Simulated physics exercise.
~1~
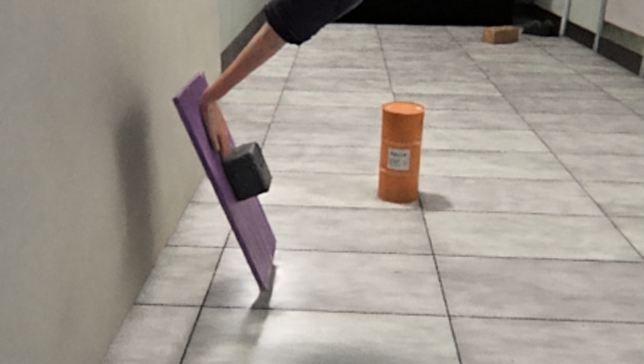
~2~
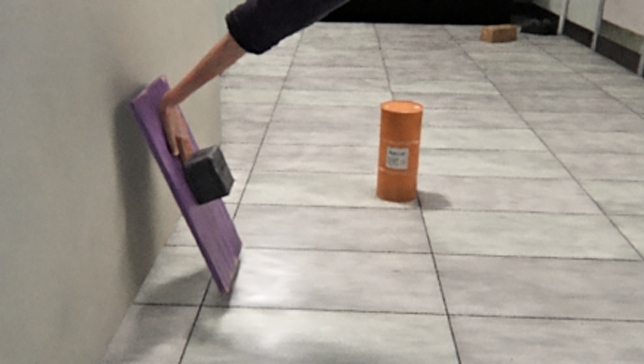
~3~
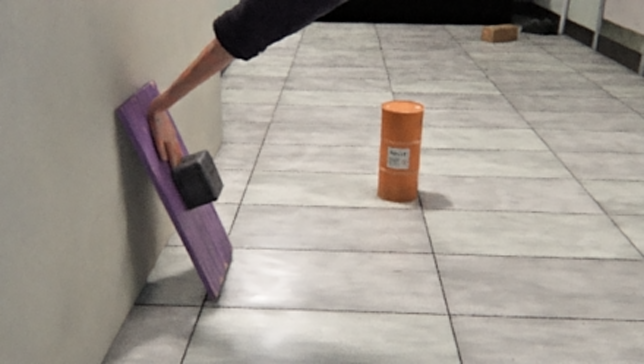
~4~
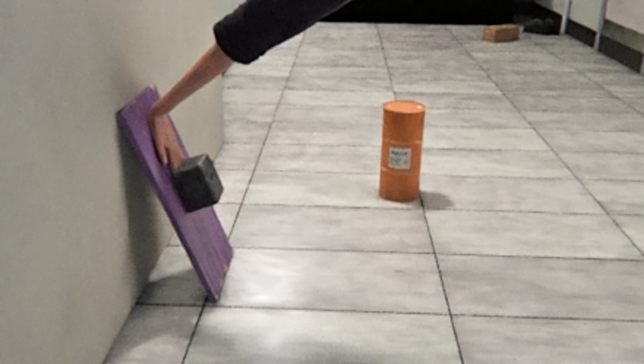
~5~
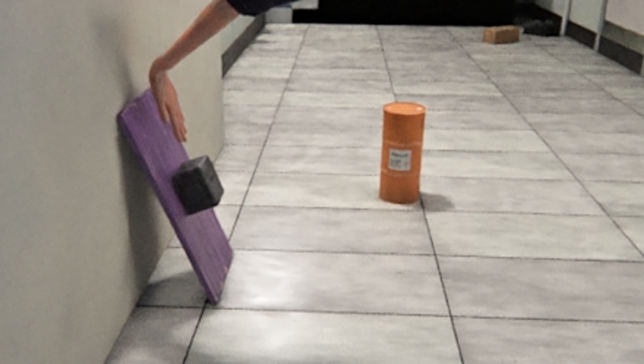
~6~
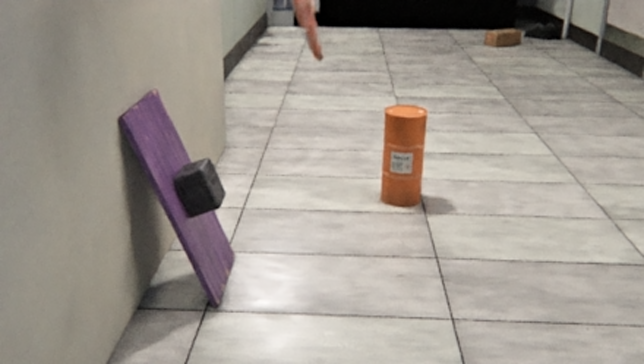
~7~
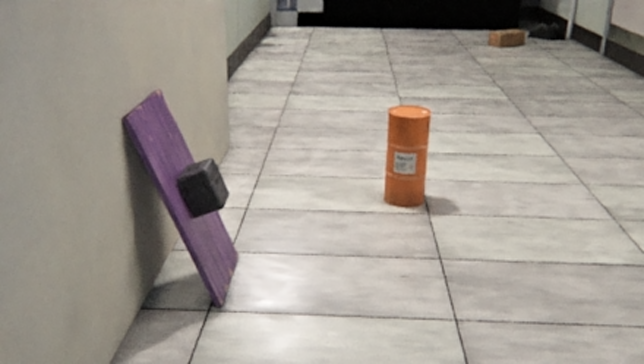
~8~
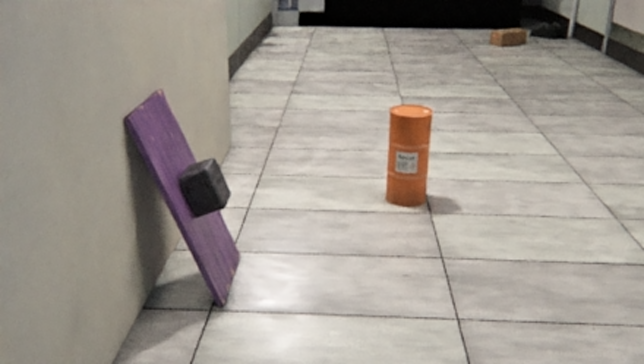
In the video, a hand moves a purple board with a dark block on its face leftward and leans it against a wall, near an orange canister standing on the tiled floor. The hand lets go and withdraws, and the board stays leaning in place.
